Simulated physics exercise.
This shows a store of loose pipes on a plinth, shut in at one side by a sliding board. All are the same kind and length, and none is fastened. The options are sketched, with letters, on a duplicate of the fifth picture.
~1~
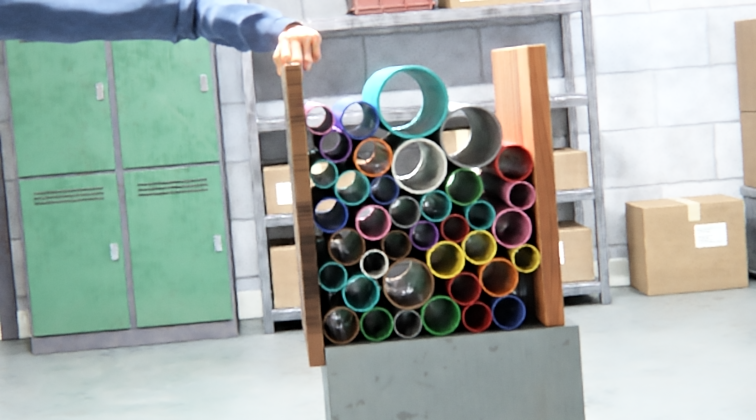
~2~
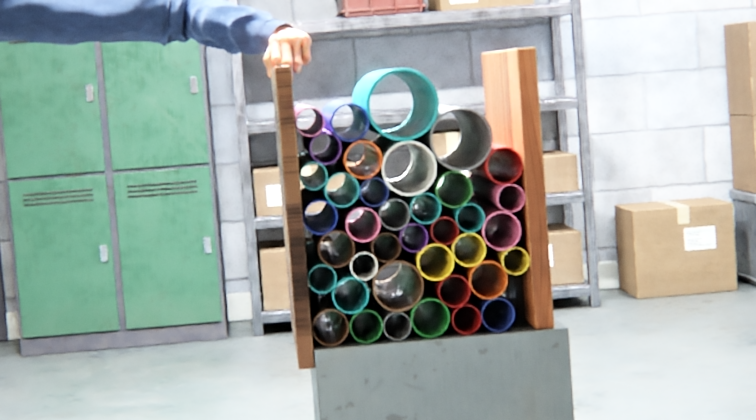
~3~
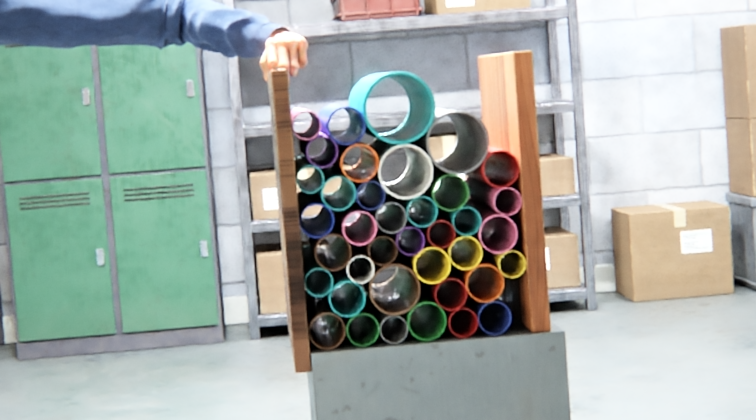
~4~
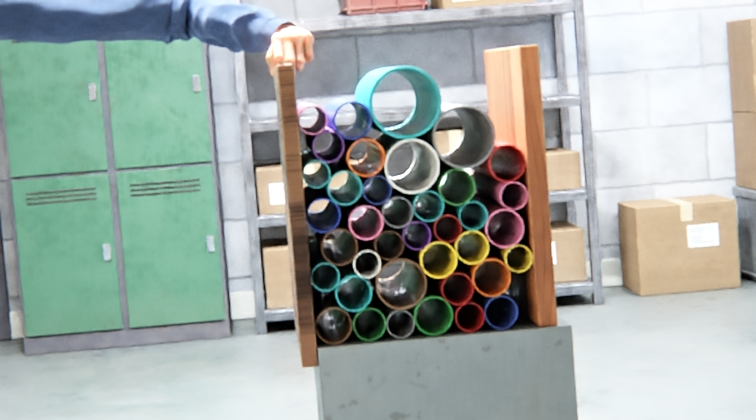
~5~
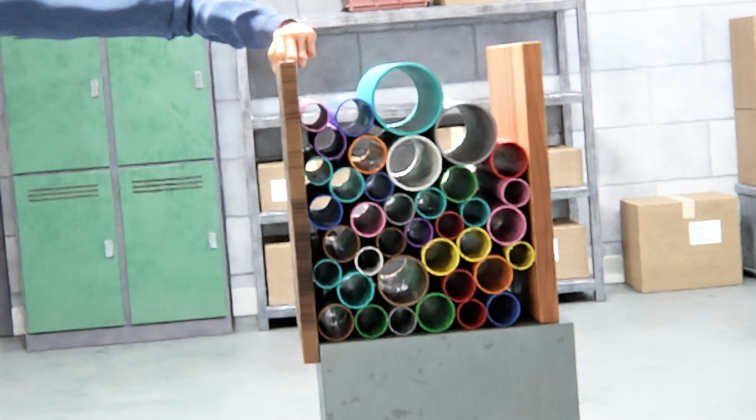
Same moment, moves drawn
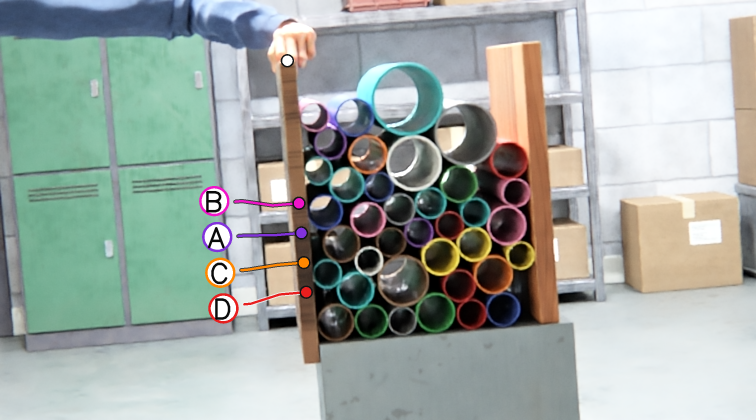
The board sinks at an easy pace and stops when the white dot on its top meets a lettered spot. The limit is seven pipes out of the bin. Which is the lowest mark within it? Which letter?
Mark A is as low as it can go.
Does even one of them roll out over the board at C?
Yes.
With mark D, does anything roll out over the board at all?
Yes, at D.
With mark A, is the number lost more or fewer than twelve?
It loses fewer than twelve.
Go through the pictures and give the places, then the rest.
The first frame shows a blue pipe (331, 215); a red pipe (455, 228); a turquoise pipe (480, 216).
The second frame shows a turquoise pipe (470, 218); a green pipe (454, 189).
The third frame shows a grey pipe (458, 143); side board (288, 210).
The fourth frame shows a brown pipe (334, 325); a blue pipe (501, 312).
The fifth frame shows a white pipe (369, 261); a blue pipe (325, 212); a red pipe (449, 225).
On the marked copy, A at (301, 233); B at (299, 203); C at (304, 262); D at (306, 292); the white dot at (287, 61).
Following A. Soon after the start, top of the board (301, 133).
Later, top of the board (308, 215).
In the end, top of the board (309, 232), about four out over the board.
As for the rest, B two out over the board; C eight out over the board; D more than seven out over the board.
